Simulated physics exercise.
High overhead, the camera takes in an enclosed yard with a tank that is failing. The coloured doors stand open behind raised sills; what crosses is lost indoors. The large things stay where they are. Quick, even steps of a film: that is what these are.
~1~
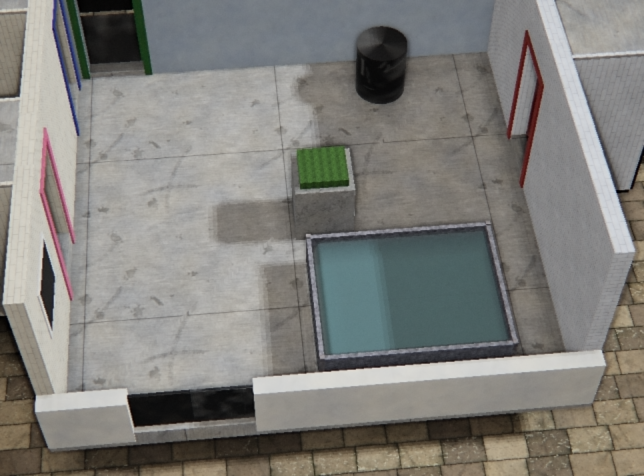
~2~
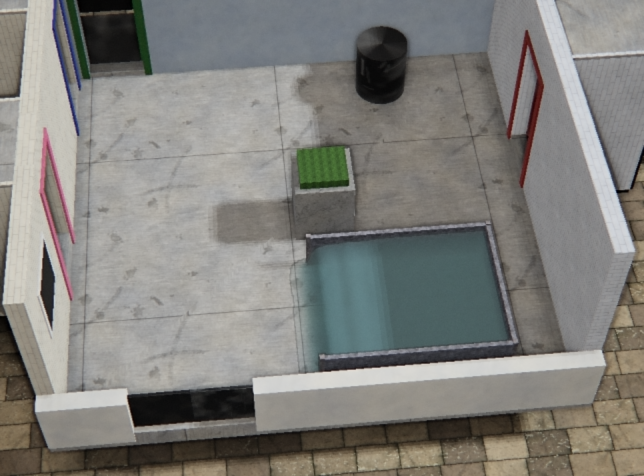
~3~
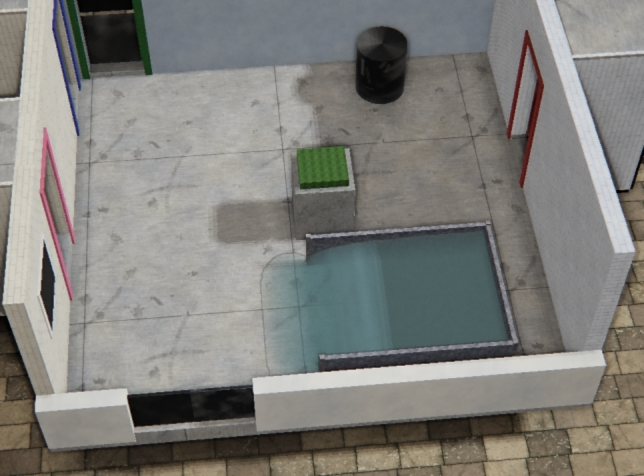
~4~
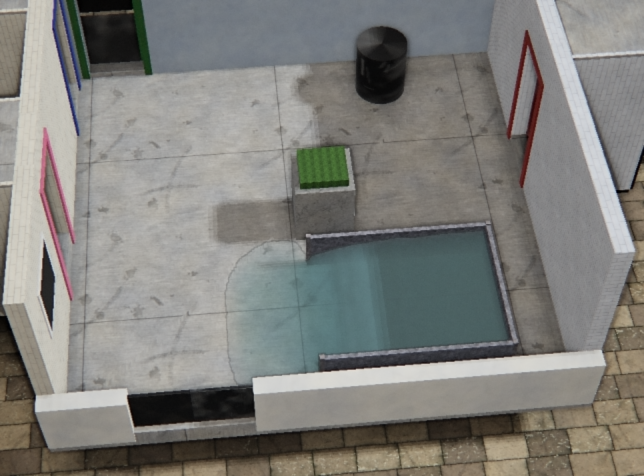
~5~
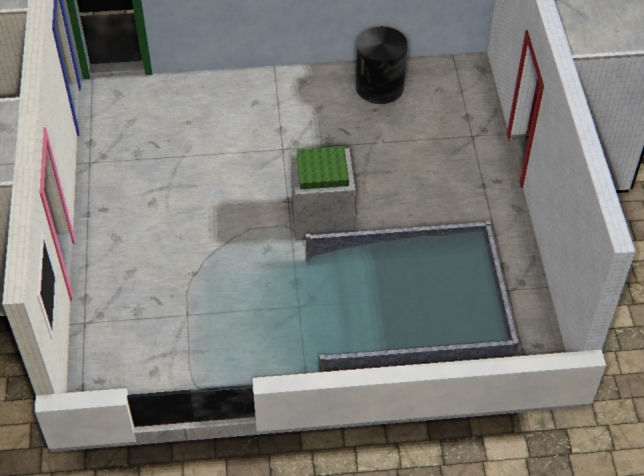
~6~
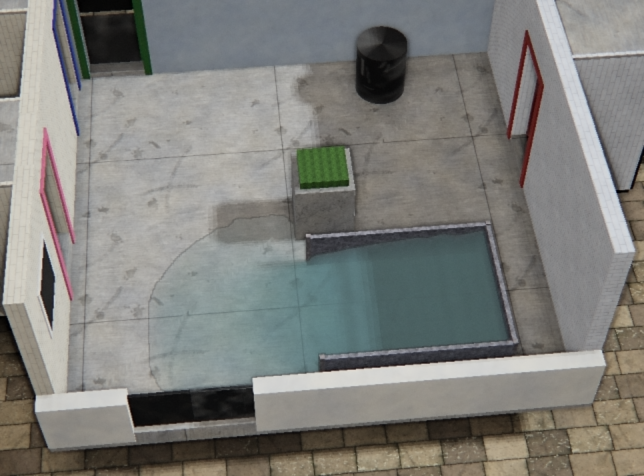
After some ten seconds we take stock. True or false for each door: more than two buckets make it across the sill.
Blue door: False; pink door: False; green door: True; red door: False.
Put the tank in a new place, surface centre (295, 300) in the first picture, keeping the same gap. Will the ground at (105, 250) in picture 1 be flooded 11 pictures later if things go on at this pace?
Soaked.
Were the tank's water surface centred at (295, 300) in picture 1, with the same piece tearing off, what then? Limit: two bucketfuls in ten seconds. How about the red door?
Log: Red door misses the mark.
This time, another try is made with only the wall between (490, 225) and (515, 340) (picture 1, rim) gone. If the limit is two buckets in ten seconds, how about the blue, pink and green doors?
Door by door - blue doesn't reach it, pink doesn't reach it, green doesn't reach it.
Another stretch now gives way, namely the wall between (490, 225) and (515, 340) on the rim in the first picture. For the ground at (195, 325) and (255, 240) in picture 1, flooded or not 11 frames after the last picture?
Taking the two points in order, the first is left dry and the second is left dry.
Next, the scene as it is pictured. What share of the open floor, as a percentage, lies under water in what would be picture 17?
Roughly 35 %.
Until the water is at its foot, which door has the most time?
My answer: The red door.
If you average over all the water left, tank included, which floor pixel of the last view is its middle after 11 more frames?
The spot I would choose is (263, 321).
A moment on, water covers 30 % of the floor; the blue door not reached, the pink door wet at the sill, nothing in, the green door not reached, the red door not reached.
Next, water covers 35 % of the floor; the blue door not reached, the pink door wet at the sill, nothing in, the green door not reached, the red door not reached.
Then, water covers 45 % of the floor; the blue door wet at the sill, nothing in, the pink door wet at the sill, nothing in, the green door wet at the sill, nothing in, the red door not reached.
Later, water covers 65 % of the floor; the blue door wet at the sill, nothing in, the pink door wet at the sill, nothing in, the green door far over two buckets in, the red door not reached.
In the end, water covers 95 % of the floor; the blue door wet at the sill, nothing in, the pink door wet at the sill, nothing in, the green door far over two buckets in, the red door wet at the sill, nothing in.
